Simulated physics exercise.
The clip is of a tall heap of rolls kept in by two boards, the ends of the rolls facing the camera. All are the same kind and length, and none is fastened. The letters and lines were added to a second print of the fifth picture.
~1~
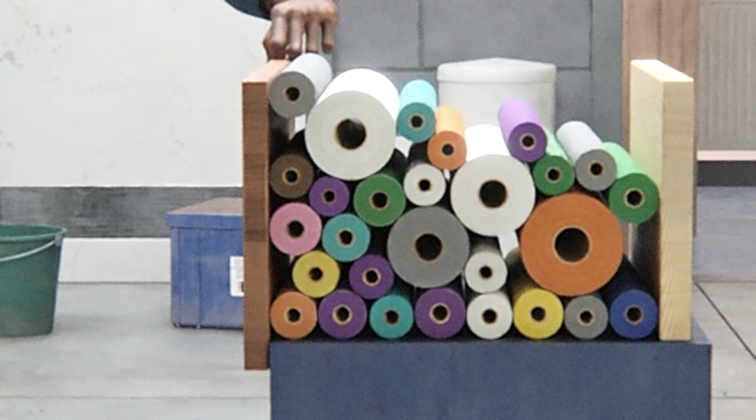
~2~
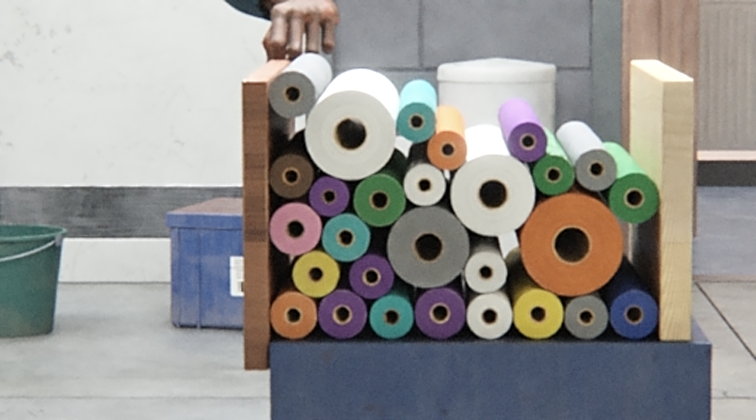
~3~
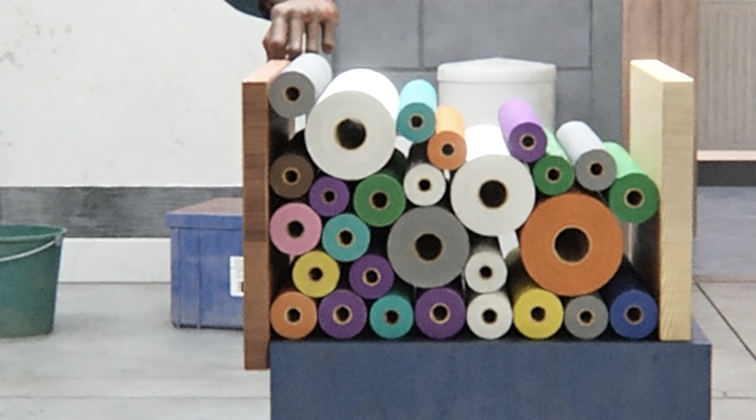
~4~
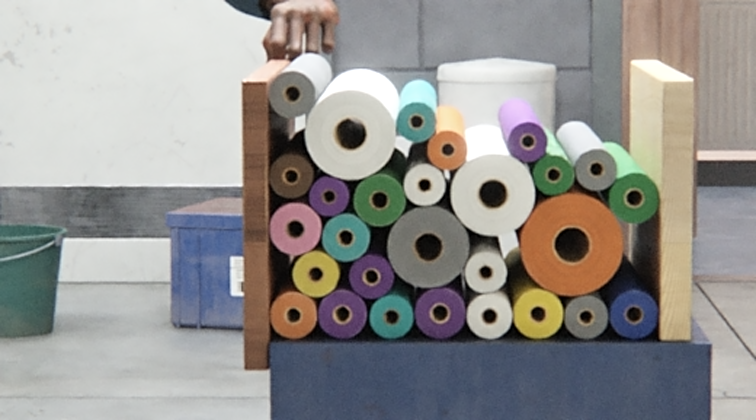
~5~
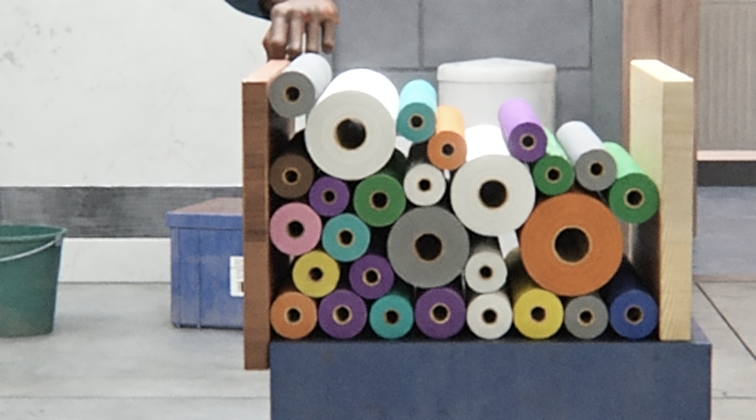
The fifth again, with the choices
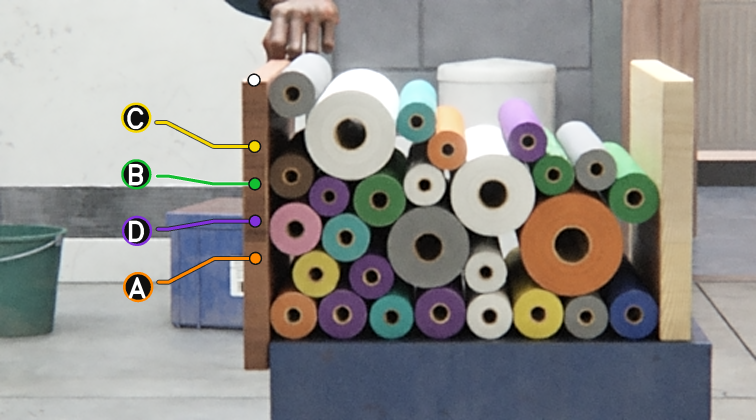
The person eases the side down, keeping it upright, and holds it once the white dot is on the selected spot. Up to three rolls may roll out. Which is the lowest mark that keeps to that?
It can be let down to A.
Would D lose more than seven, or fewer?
Fewer than seven.
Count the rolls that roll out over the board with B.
At B the number is one.
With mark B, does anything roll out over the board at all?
Yes, at B.
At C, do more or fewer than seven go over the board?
It loses fewer than seven.
On the marked copy, A at (255, 259); B at (254, 184); C at (254, 146); D at (255, 221); the white dot at (254, 80).
Following A. Soon after the start, top of the board (268, 163).
Later, top of the board (269, 254).
In the end, top of the board (269, 257), two out over the board.
As for the rest, B one out over the board; C none out over the board; D two out over the board.
